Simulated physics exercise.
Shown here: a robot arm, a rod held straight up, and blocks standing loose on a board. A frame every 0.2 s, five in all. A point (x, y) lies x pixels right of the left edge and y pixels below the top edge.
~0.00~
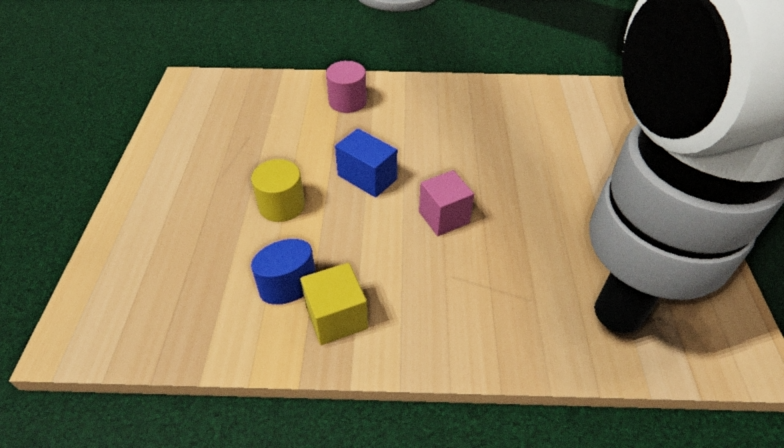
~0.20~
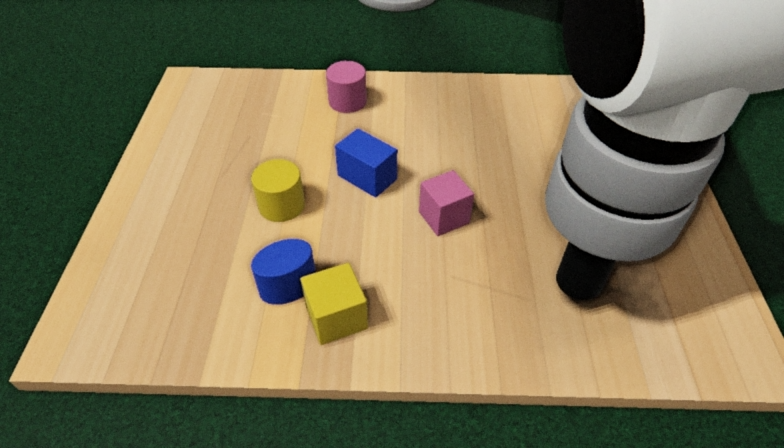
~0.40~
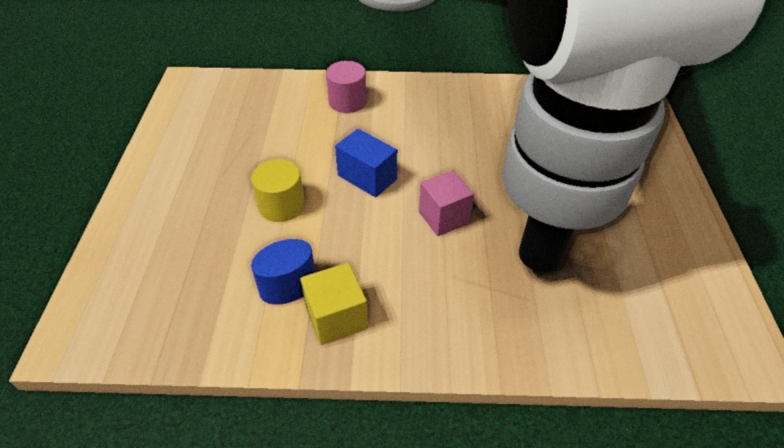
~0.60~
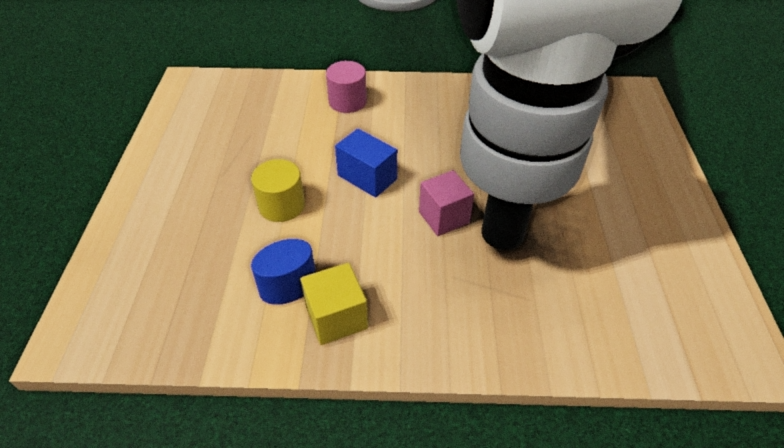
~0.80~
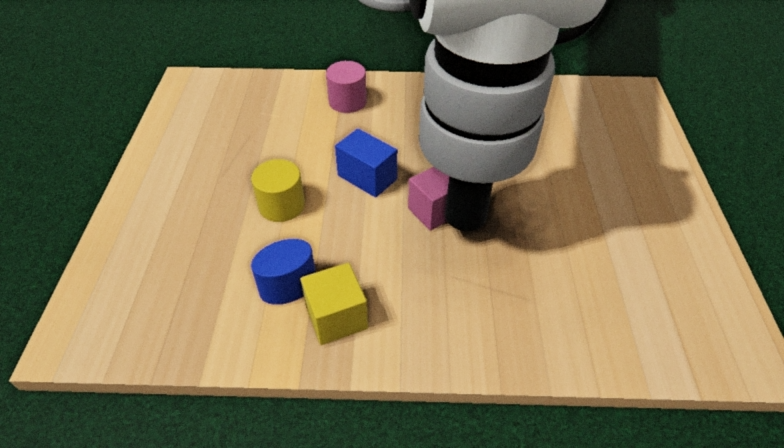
On a wooden board scattered with six pink, blue and yellow blocks, a robot arm slid its black upright rod leftward from the right side and nudged the pink cube slightly left.
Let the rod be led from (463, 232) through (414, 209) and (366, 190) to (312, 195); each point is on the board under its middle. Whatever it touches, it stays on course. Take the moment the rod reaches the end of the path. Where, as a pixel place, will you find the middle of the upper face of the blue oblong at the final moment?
Final place: (302, 111).
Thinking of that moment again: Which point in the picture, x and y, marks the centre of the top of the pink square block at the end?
The middle of its top is at (319, 136).
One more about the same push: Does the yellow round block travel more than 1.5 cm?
The answer is no.
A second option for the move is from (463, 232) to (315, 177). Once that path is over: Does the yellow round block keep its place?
Yes, it checks out.
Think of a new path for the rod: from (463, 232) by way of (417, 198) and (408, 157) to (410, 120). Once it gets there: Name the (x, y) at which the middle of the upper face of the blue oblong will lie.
Top centre: (327, 127).
What follows on the original path. One third of the way, rod at (414, 192); blue oblong at (350, 140); pink square block at (387, 159).
Two thirds of the way, rod at (364, 174); blue oblong at (313, 118), turned 20° clockwise; pink square block at (341, 140).
At the end, rod at (310, 178); yellow round block at (265, 178); blue oblong at (302, 111), turned 35° clockwise; pink square block at (319, 136), turned 20° clockwise.
